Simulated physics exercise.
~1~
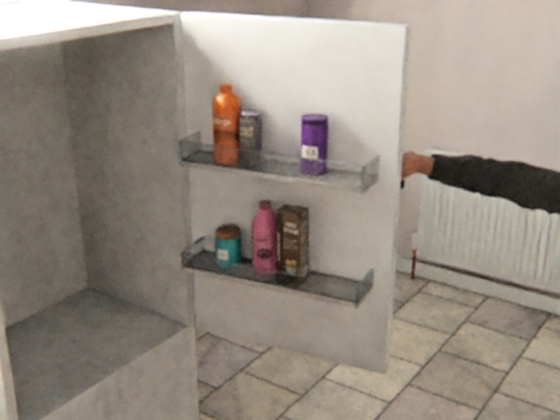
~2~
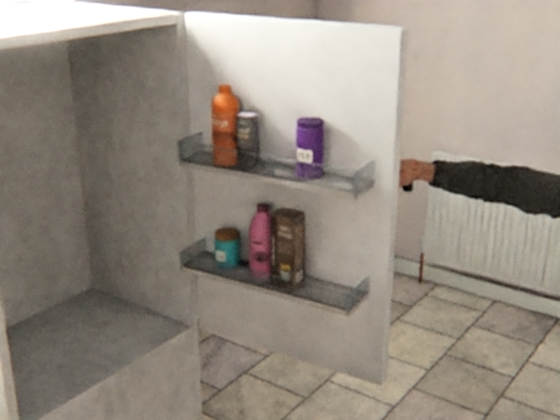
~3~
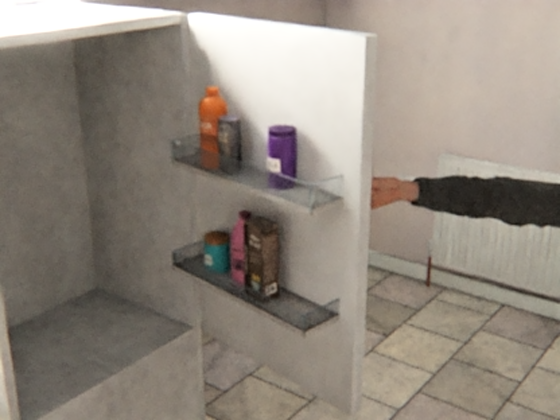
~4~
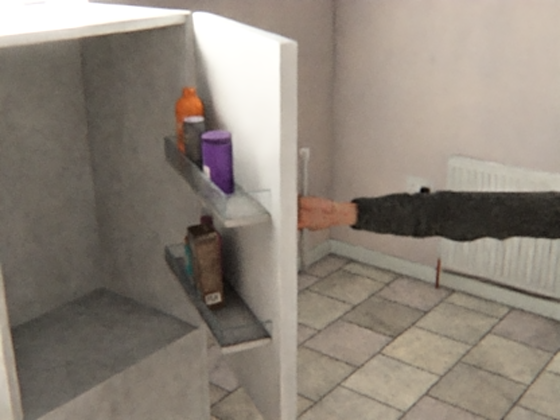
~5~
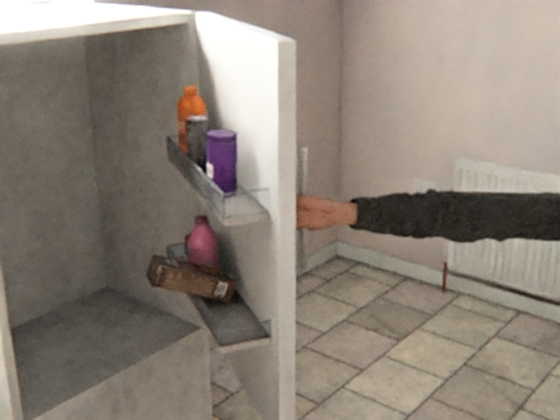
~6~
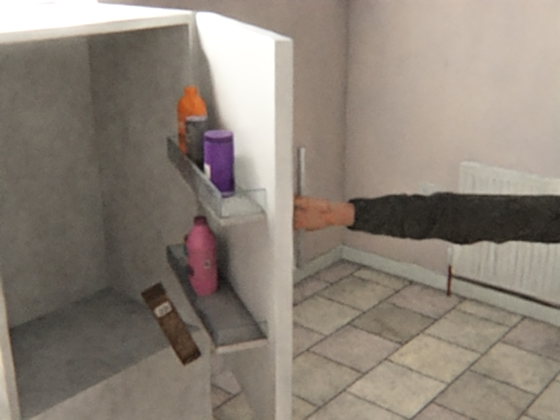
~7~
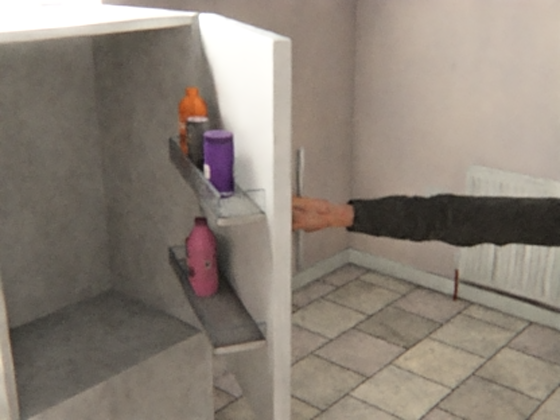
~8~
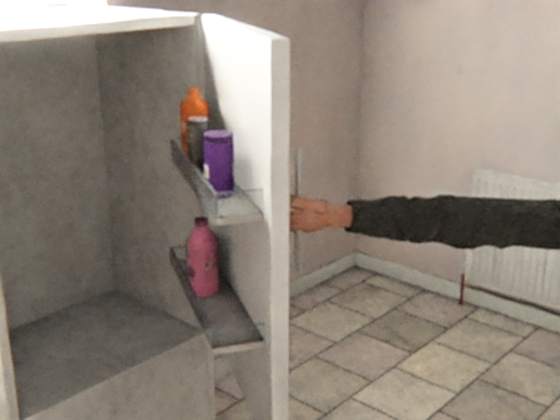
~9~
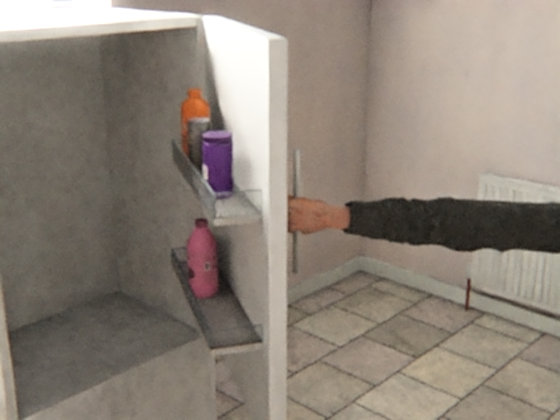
An arm swings the fridge door partly shut, and the brown carton topples off its rack.
